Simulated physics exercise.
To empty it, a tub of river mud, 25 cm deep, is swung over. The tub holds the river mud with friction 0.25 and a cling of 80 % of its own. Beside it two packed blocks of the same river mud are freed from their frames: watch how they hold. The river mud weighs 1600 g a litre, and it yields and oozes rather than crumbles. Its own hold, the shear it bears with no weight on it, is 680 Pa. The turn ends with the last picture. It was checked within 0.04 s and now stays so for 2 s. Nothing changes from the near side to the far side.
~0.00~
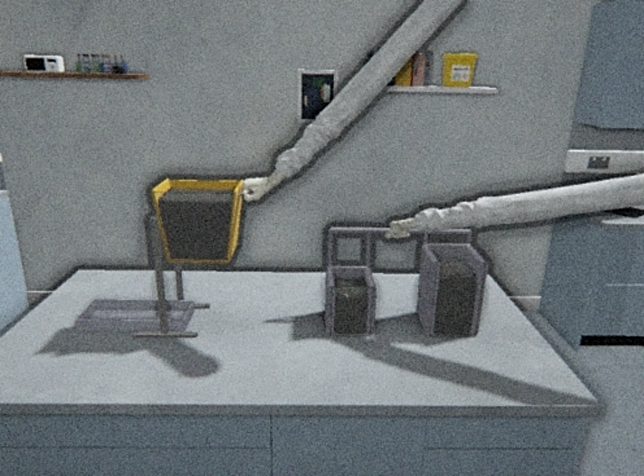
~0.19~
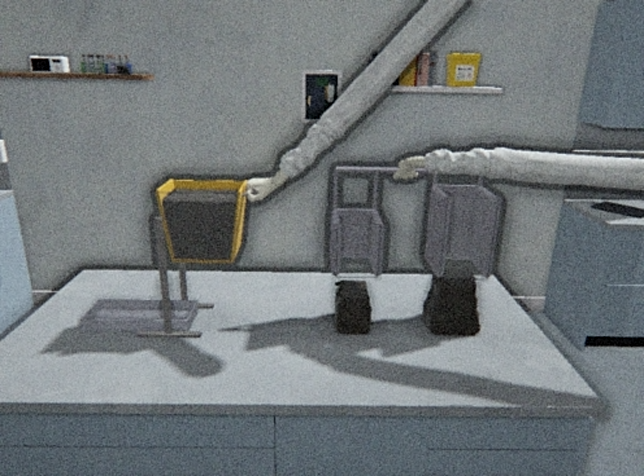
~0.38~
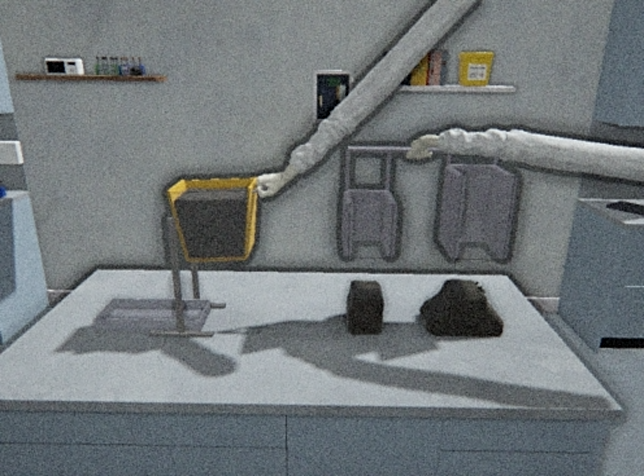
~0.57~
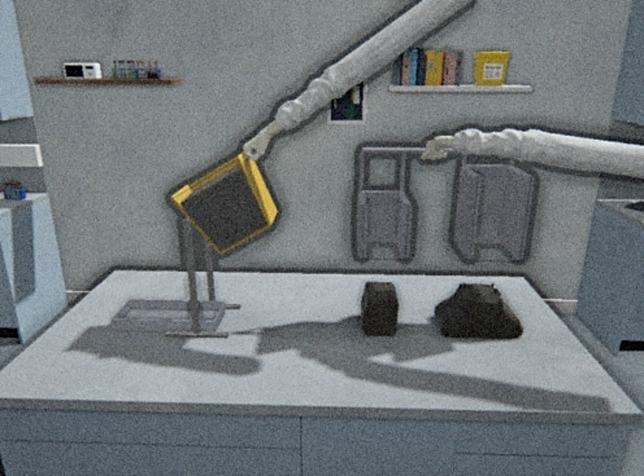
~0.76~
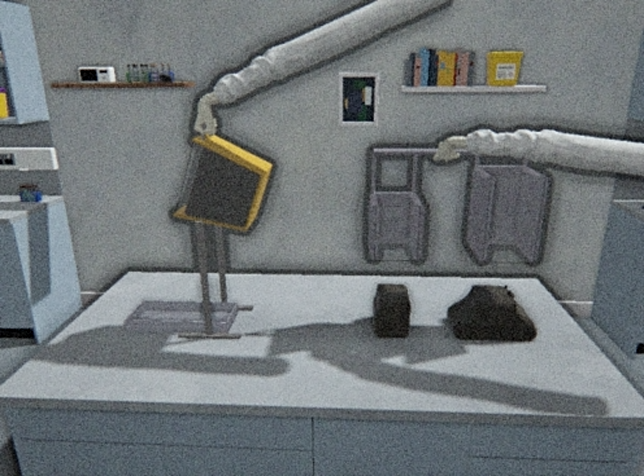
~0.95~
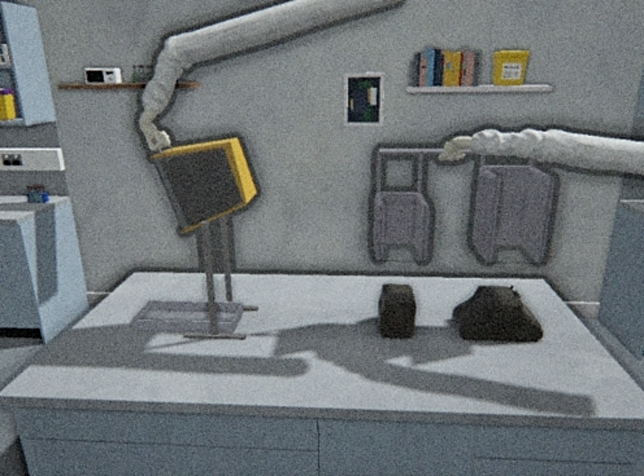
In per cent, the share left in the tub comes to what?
Expect roughly 0 %.
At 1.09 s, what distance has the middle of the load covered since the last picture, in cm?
Some 10 cm.
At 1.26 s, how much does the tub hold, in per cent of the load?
Near 20 %.
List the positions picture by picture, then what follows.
Handle-side rim at (234, 192), tilt 0 degrees; crest of the river mud at (165, 200); block heights 16 cm, 25 cm (left to right), in the first picture.
Handle-side rim at (237, 193), tilt 0 degrees; crest of the river mud at (169, 200); block heights 16 cm, 22 cm (left to right), in the second picture.
Handle-side rim at (248, 189), tilt 3 degrees; crest of the river mud at (240, 199); block heights 16 cm, 17 cm (left to right), in the third picture.
Handle-side rim at (237, 159), tilt 30 degrees; crest of the river mud at (238, 171); block heights 16 cm, 16 cm (left to right), in the fourth picture.
Handle-side rim at (193, 141), tilt 71 degrees; crest of the river mud at (202, 149); block heights 16 cm, 16 cm (left to right), in the fifth picture.
Handle-side rim at (153, 159), tilt 106 degrees; crest of the river mud at (214, 150); block heights 16 cm, 16 cm (left to right), in the sixth picture.
After 1.09 s, the tub is at 106 degrees and holds 69 %.
After 1.26 s, the tub is at 106 degrees and holds 21 %.
After 1.43 s, the tub is at 106 degrees and holds 0 %.
After 1.60 s, the tub is at 106 degrees and holds 0 %.
After 2.95 s, the tub is at 106 degrees and holds 0 %.
